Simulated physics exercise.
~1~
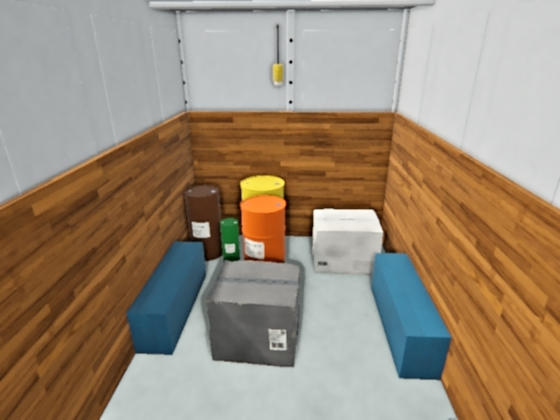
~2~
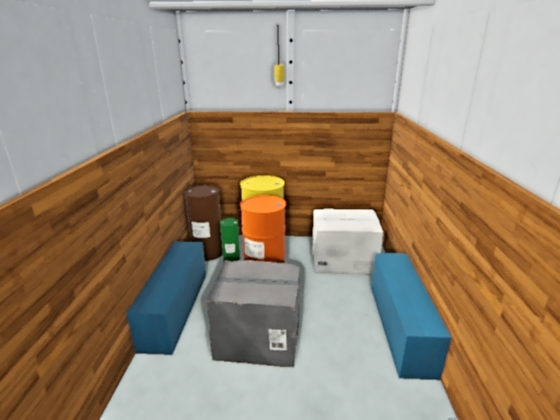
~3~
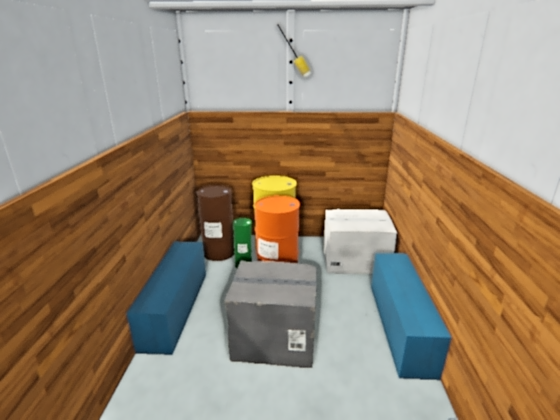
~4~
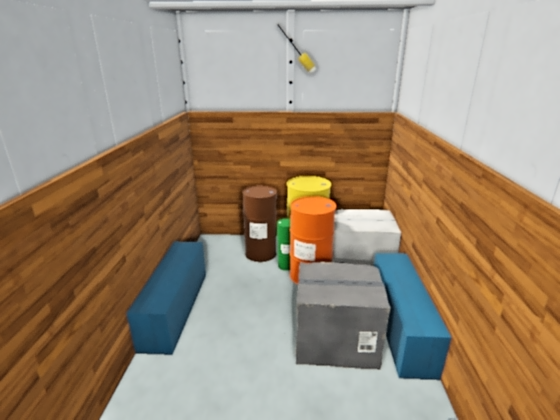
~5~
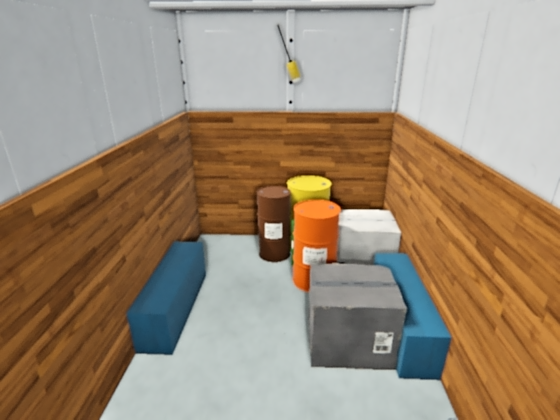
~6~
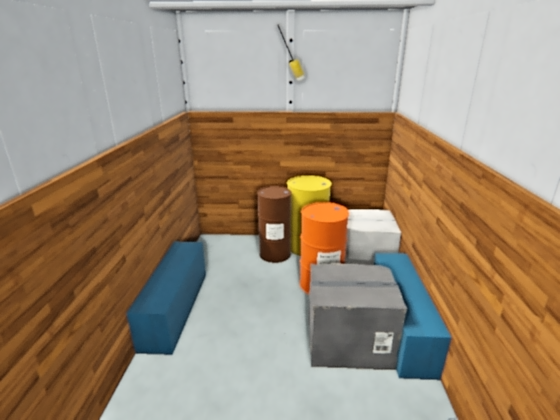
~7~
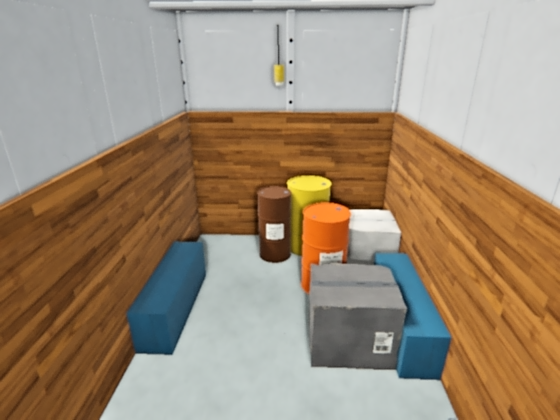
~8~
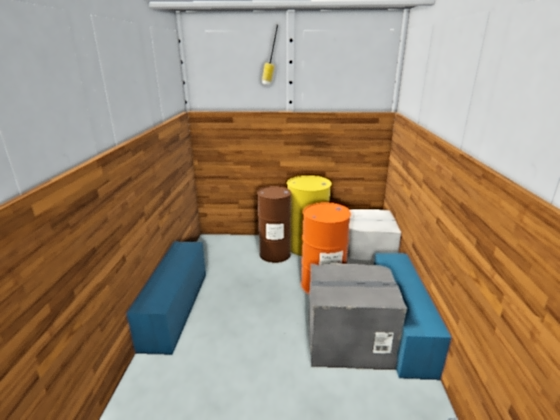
In the load bay of a van, a hanging yellow lamp swings as the grey box, brown, yellow and orange drums and green canister slide right, the canister disappearing behind the orange drum, and everything ends upright and still near the right side while the lamp keeps swaying.
